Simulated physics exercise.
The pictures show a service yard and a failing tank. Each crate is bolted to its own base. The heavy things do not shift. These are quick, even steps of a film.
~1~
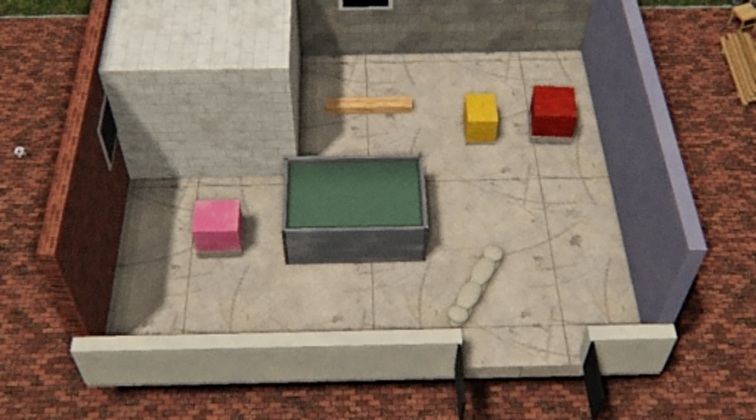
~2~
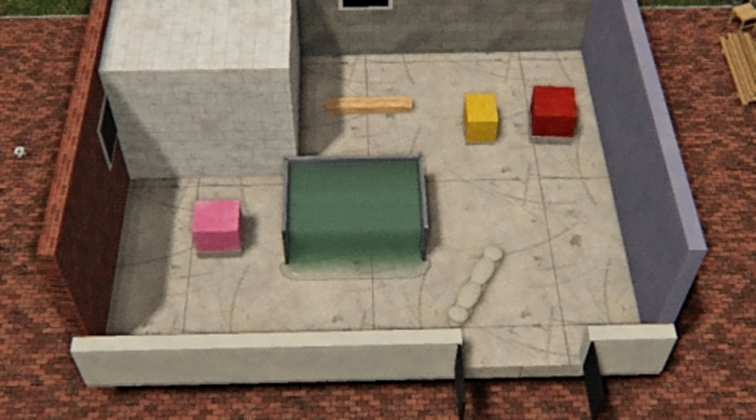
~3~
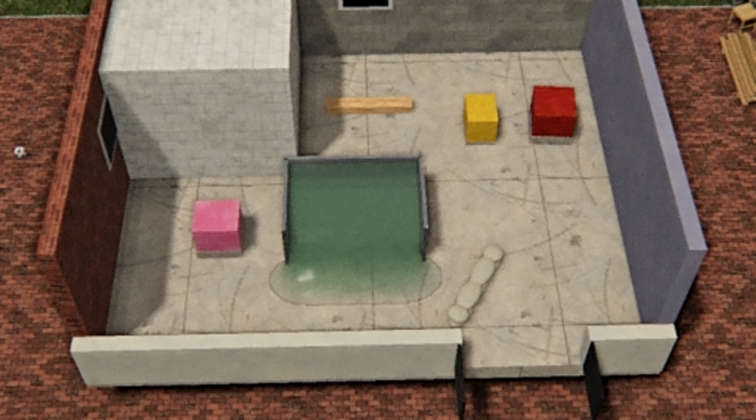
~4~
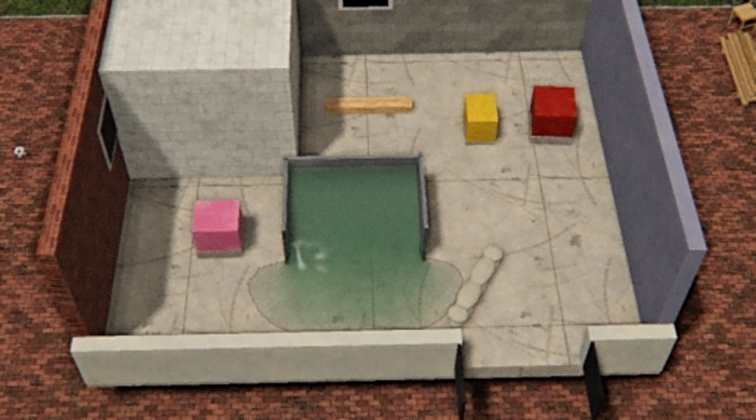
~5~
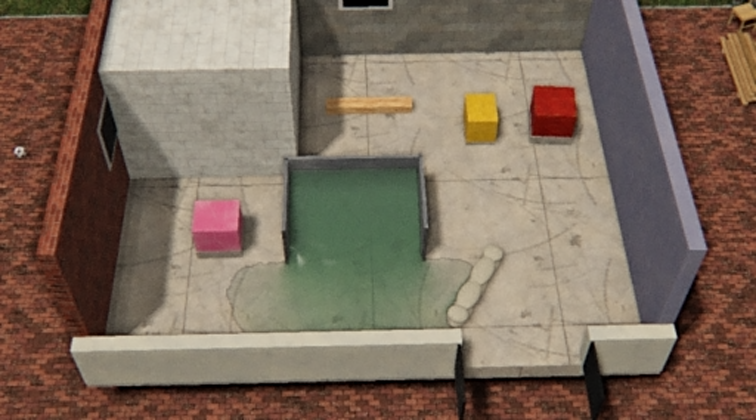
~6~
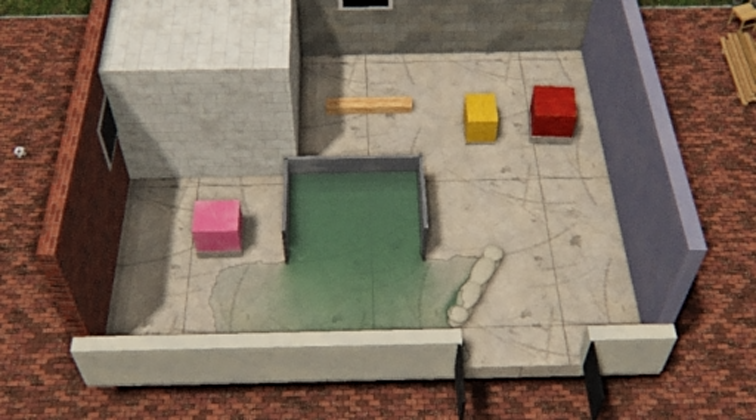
Green water in a walled tank poured out through its front side onto the yard floor, then spread left and right between the pink block and the row of pale, rounded lumps.
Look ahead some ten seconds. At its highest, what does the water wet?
The yellow crate is soaked; the red crate keeps dry; the pink crate keeps dry.
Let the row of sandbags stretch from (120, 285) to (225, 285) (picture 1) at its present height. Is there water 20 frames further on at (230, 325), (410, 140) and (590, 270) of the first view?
As listed: Flooded, dry, under water.
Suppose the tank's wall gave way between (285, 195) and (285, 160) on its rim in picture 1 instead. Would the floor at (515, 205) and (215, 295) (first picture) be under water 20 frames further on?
One after the other: Clear, wet.
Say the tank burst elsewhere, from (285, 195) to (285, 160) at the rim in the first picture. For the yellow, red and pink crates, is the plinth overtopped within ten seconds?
In short: The yellow crate ends up wet, the red crate remains dry, the pink crate gets wet.
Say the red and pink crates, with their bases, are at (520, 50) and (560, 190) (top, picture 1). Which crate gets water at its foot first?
It is the one in pink.
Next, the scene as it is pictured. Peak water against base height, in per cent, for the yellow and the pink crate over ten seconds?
About 190 and 60 per cent.
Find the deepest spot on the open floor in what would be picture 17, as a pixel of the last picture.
I would point to (102, 362).
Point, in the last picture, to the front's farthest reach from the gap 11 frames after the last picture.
Around (637, 349).
A moment on, water covers 20 % of the floor; the yellow crate not reached, the red crate not reached, the pink crate not reached.
Next, water covers 35 % of the floor; the yellow crate not reached, the red crate not reached, the pink crate not reached.
Then, water covers 55 % of the floor; the yellow crate water round its plinth, the red crate not reached, the pink crate water round its plinth.
Later, water covers 80 % of the floor; the yellow crate water round its plinth, the red crate water round its plinth, the pink crate water round its plinth.
In the end, water covers 90 % of the floor; the yellow crate was topped, the red crate stayed above the water, the pink crate stayed above the water.
